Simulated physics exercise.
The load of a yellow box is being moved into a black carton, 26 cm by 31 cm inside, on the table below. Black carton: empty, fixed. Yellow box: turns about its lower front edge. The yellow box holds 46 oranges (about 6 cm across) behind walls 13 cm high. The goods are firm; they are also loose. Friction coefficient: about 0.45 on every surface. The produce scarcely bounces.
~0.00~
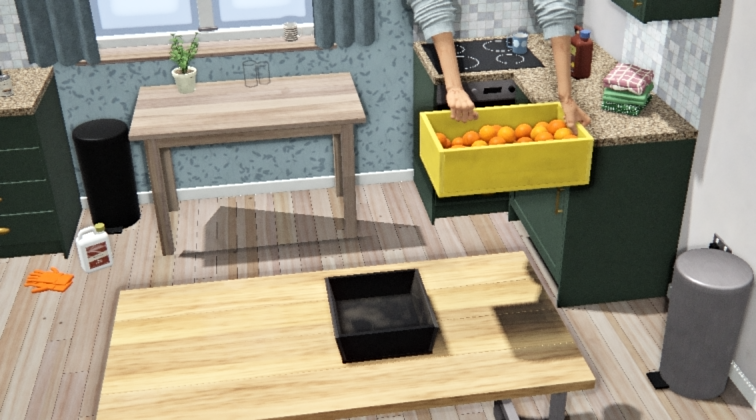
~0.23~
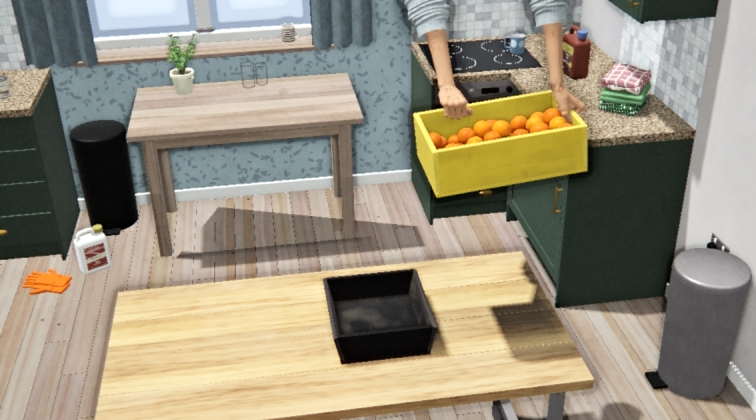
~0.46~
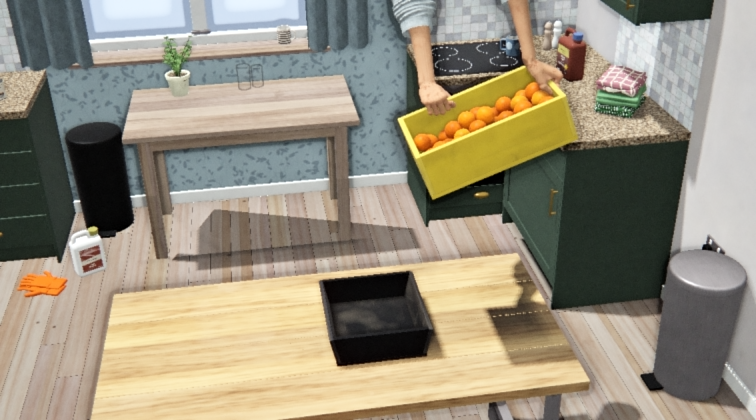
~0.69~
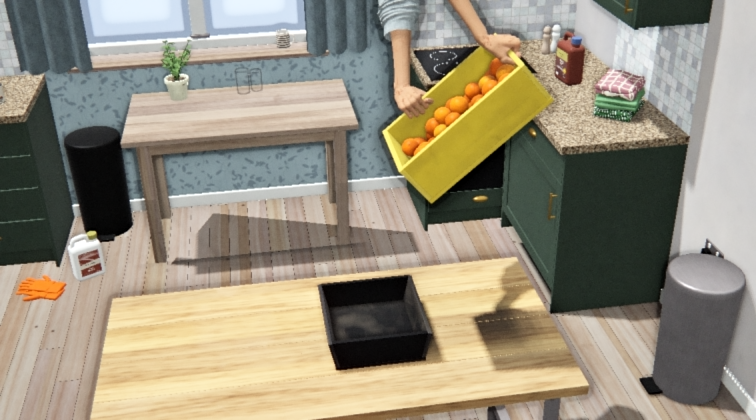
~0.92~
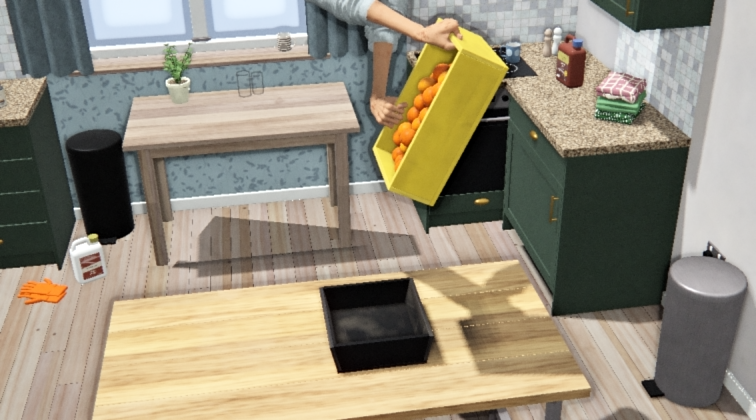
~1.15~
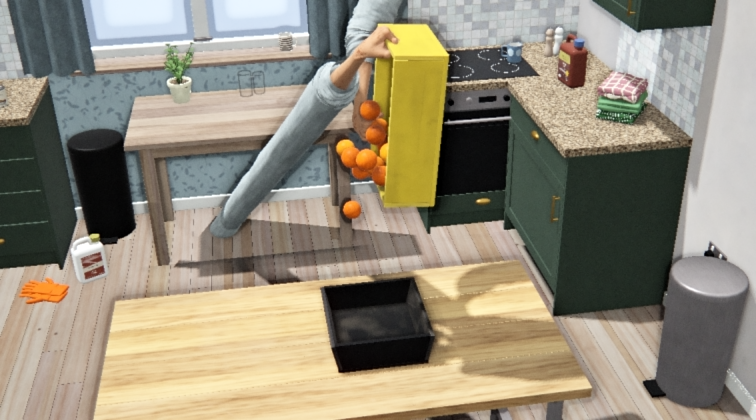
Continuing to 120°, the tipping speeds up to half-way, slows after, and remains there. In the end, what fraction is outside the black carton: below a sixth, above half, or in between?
My guess is in excess of half ends outside the container.
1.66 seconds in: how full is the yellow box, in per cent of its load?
Reading: Approx. 10 %.
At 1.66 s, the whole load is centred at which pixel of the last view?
Load centre: About (324, 248).
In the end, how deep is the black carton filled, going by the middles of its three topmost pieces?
It comes to close to 3 centimetres.
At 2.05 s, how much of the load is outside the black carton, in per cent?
I'd put it near 65 in a hundred by then.
After 1.38 s, tilt 105°; 33 still in the yellow box, 4 outside the black carton and 9 in the air.
After 1.66 s, tilt 118°; 5 still in the yellow box, 4 in the black carton, 12 outside the black carton and 25 in the air.
After 2.05 s, tilt 120°; 13 in the black carton, 30 outside the black carton and 3 in the air.
Outcome (at 2.56 s), 13 in the black carton and 33 outside the black carton. Asked share, 33 of 46, 72 per cent.
